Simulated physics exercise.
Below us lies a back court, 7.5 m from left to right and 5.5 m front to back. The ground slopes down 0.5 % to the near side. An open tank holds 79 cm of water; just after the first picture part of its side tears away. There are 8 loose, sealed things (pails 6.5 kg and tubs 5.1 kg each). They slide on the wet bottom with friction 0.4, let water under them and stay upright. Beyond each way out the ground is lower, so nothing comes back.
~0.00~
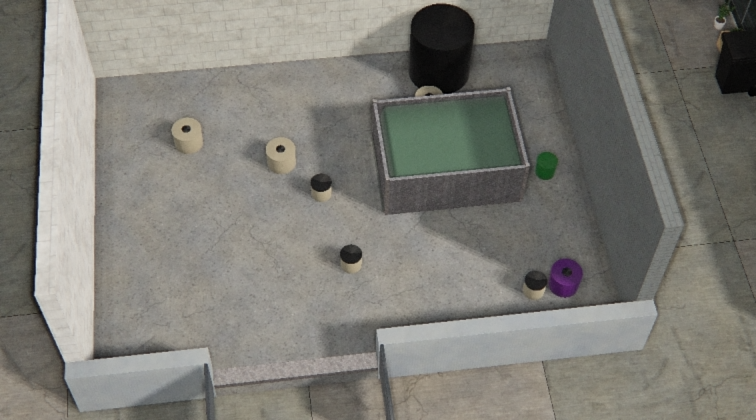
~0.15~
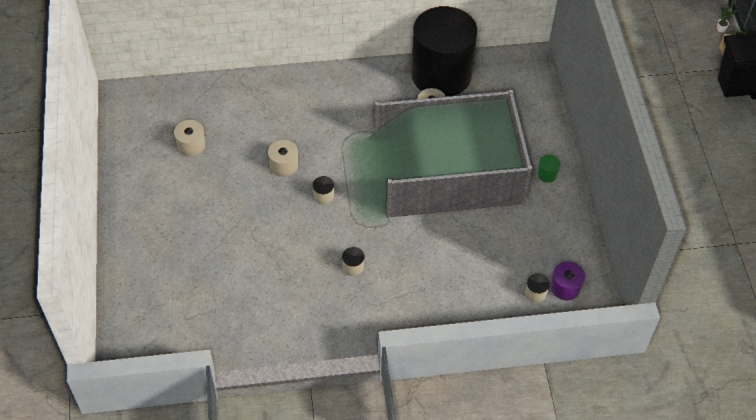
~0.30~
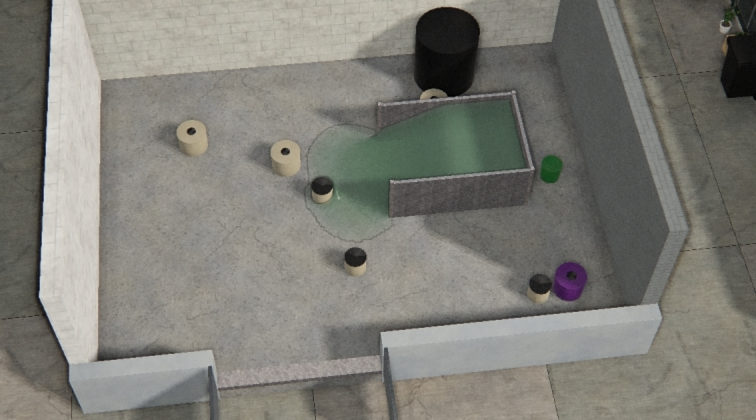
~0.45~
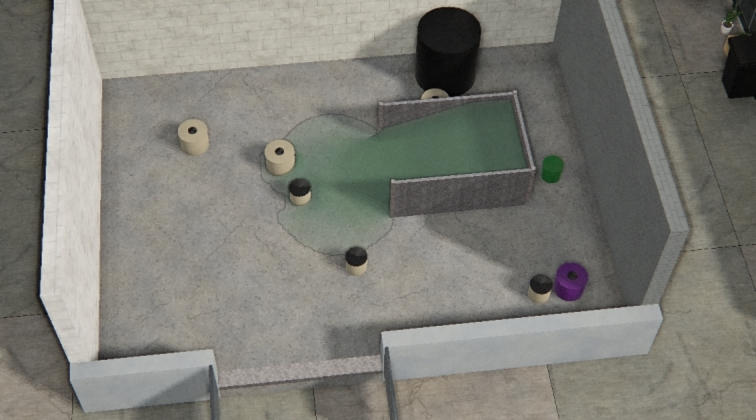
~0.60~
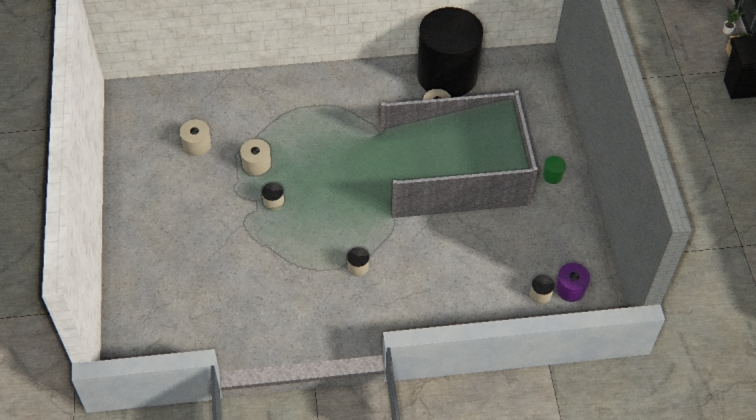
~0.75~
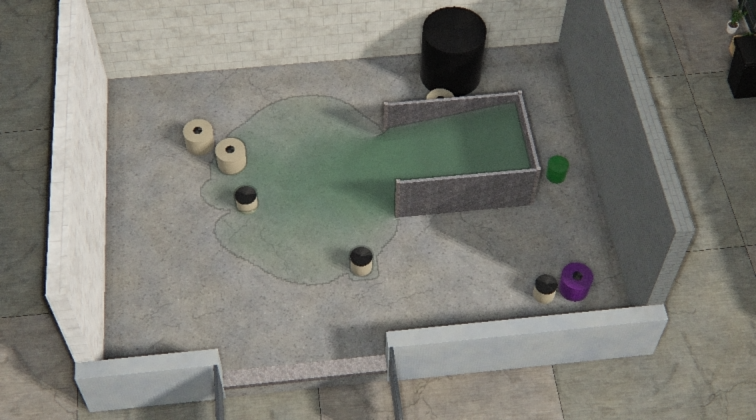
In a walled court, the left side of an open tank gives way and greenish water spreads leftward across the floor, pushing a small dark-topped pail and then a pale tub to the left while the other containers stay put.
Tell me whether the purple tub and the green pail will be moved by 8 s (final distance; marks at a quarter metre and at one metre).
The purple tub holds its place; the green pail barely shifts.
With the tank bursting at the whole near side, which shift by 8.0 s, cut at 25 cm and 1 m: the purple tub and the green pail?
In that case the purple tub travels far, the green pail travels far.
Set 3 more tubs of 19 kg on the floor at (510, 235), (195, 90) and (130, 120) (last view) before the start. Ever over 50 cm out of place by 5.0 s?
In turn: Short of it, past it, past it.
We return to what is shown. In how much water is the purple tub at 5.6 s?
About 0 cm.
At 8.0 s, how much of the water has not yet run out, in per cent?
Some 88 per cent remains.
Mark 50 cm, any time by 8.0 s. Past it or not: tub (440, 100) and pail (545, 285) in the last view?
In turn: Past it, under.
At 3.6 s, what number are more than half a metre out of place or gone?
I count 3.
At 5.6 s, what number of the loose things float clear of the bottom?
At that moment 3.
After 1.6 s the purple tub is near (577, 276), 0.0 m from its start, aground; the green pail is near (559, 164), 0.0 m from its start, aground; 0 of 8 are out; 2 afloat.
After 3.6 s the purple tub is near (577, 276), 0.0 m from its start, aground; the green pail is near (559, 164), 0.0 m from its start, aground; 0 of 8 are out; 3 afloat.
After 5.6 s the purple tub is near (577, 276), 0.0 m from its start, aground; the green pail is near (559, 164), 0.0 m from its start, aground; 0 of 8 are out; 3 afloat.
After 8.0 s the purple tub is near (578, 276), 0.0 m from its start, aground; the green pail is near (559, 164), 0.0 m from its start, aground; 0 of 8 are out; 2 afloat.
